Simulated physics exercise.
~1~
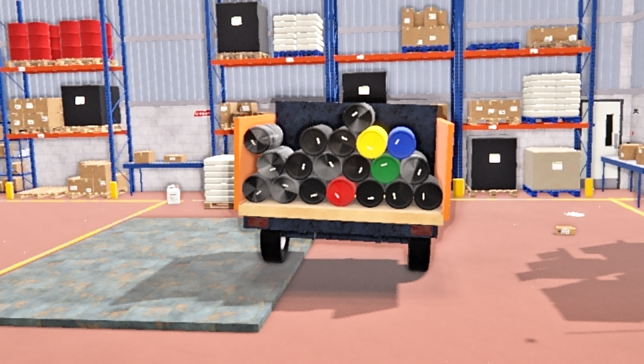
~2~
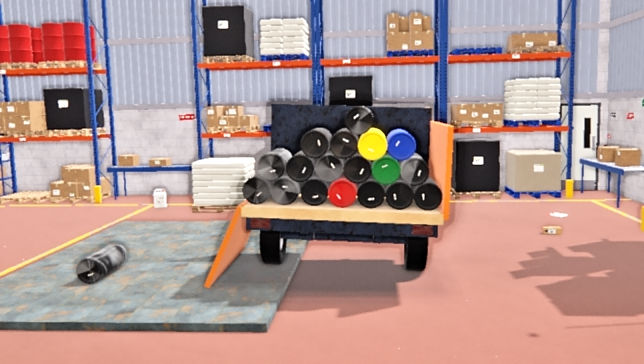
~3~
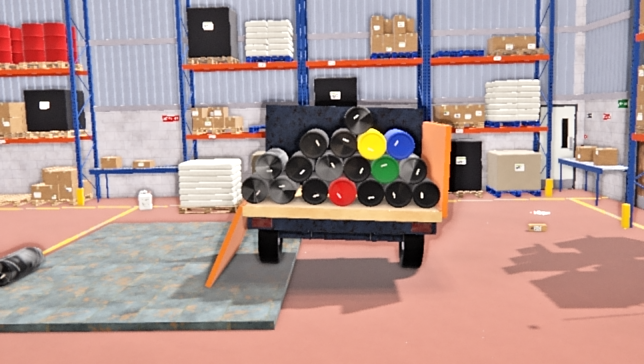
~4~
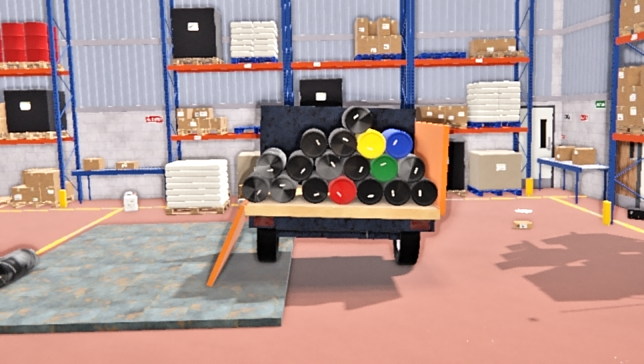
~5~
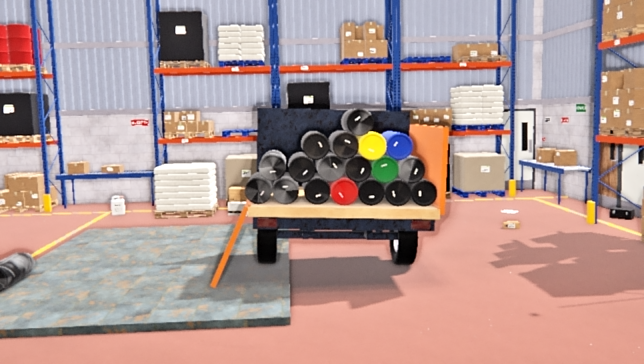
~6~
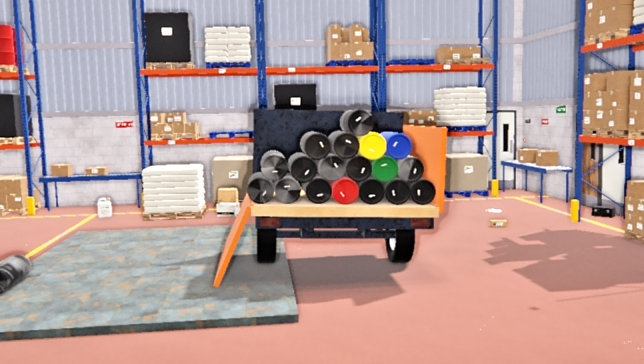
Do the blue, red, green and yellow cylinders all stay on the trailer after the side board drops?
Yes, the blue, red, green and yellow cylinders all remain on the trailer. Only a dark one leaves the deck.
